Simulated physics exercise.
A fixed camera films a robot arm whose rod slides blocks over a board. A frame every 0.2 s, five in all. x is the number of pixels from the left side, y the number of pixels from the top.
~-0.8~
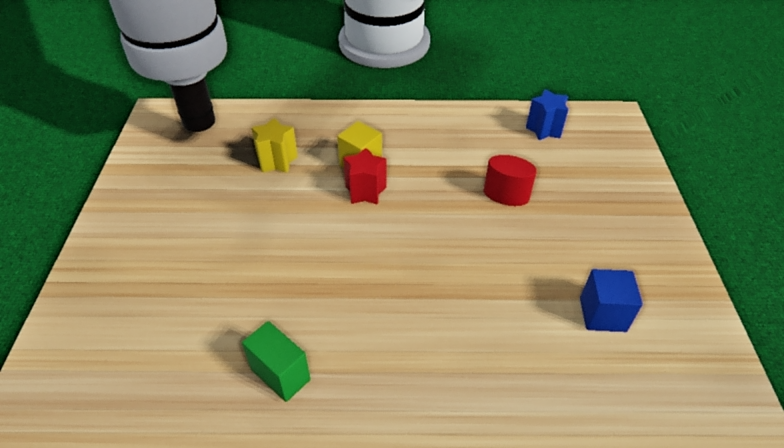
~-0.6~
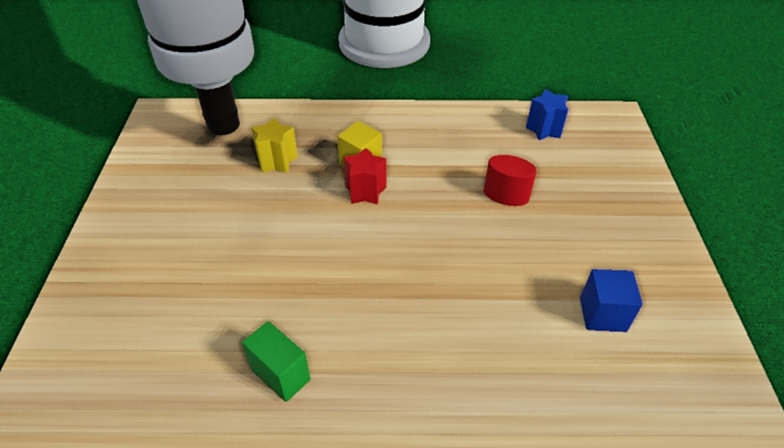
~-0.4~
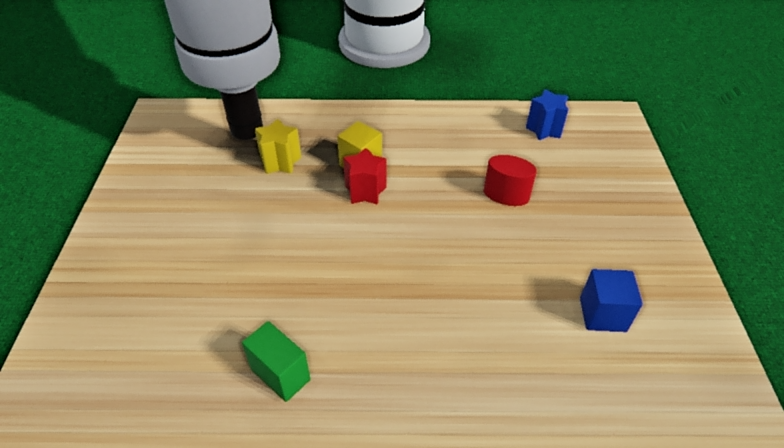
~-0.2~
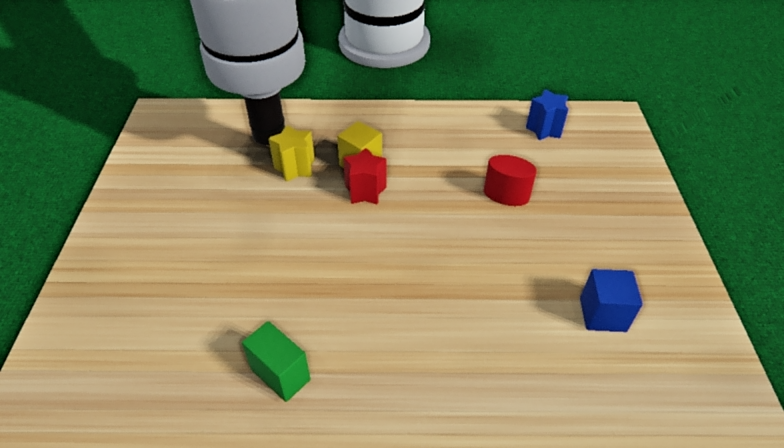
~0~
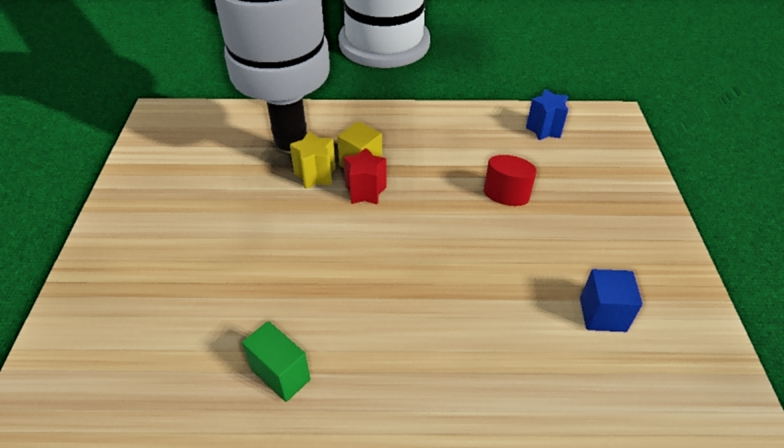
A robot arm's black rod moved right along the back of a wooden board and pushed the yellow star-shaped block toward a yellow block and a red star, while the other blocks stayed still.
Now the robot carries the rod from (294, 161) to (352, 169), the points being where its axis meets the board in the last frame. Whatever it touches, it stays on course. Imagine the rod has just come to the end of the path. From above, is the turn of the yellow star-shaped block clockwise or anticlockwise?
The block turns clockwise.
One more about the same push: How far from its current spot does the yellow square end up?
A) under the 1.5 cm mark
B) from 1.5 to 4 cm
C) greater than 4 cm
B: From 1.5 to 4 cm.
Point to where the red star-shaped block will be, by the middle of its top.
I'd guess (381, 172).
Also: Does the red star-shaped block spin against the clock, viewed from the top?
Yes
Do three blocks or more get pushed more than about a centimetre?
Yes, I think so.
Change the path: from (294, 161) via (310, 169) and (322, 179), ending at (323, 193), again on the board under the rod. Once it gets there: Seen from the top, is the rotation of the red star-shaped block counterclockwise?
Yes, that is how it ends up.
On the path given first. Halfway along, rod (321, 146); yellow star-shaped block (335, 154), turned 20° clockwise; red star-shaped block (369, 164).
At the end, rod (351, 150); yellow star-shaped block (346, 162), turned 55° clockwise; yellow square (388, 133), turned 25° anticlockwise; red star-shaped block (381, 172), turned 35° anticlockwise.
